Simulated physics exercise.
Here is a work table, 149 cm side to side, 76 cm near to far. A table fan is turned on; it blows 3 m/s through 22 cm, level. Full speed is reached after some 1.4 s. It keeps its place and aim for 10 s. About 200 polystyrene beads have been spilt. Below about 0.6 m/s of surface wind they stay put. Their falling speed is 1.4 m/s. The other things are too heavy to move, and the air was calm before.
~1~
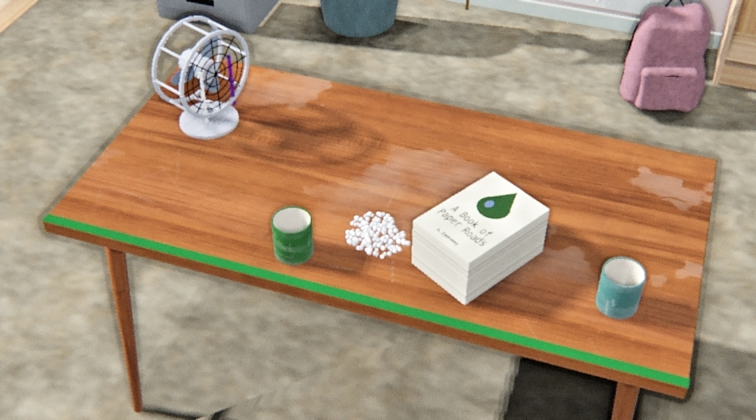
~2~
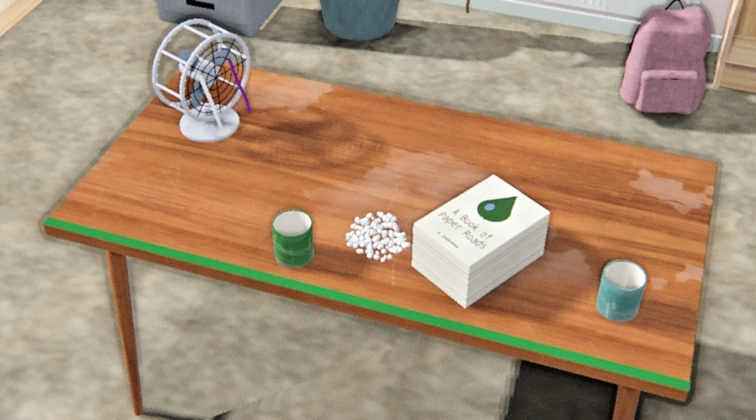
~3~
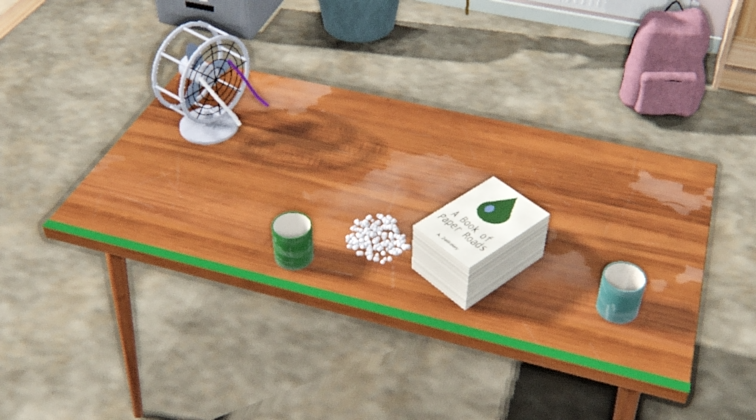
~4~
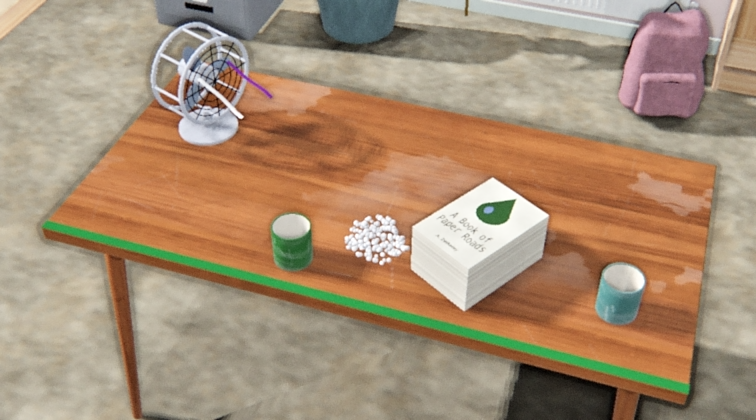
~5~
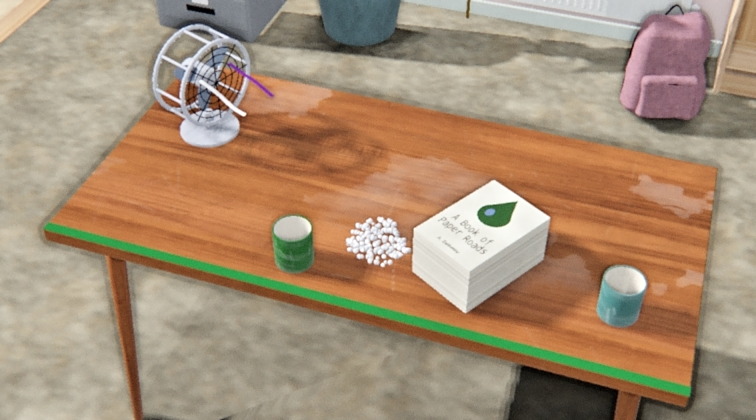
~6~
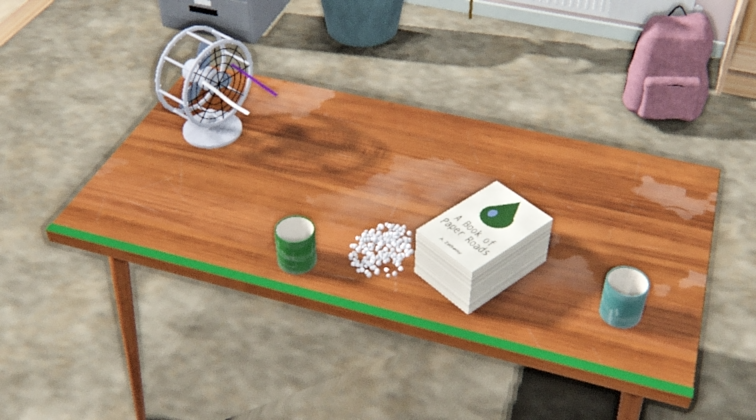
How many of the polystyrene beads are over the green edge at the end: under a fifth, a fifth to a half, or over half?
Of the polystyrene beads, over half end over the green edge.
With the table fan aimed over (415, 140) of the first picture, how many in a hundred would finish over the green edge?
It would be near 0 %.
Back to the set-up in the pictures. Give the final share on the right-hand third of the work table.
Some 0 per cent.
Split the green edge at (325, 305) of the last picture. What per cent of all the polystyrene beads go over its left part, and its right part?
Some 4 % left, 90 % right.
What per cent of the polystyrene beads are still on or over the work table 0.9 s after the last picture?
Some 4 per cent.
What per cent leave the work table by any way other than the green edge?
Some 4 per cent.
Then, 0.9 s after the last picture, 94 % are over the green edge; 90 % have settled or left.
Then, 2.1 s after the last picture, 96 % are over the green edge; 100 % have settled or left.
Then, 4.4 s after the last picture, 96 % are over the green edge; 100 % have settled or left.
Then, 8.9 s after the last picture, at the end, 96 % are over the green edge.
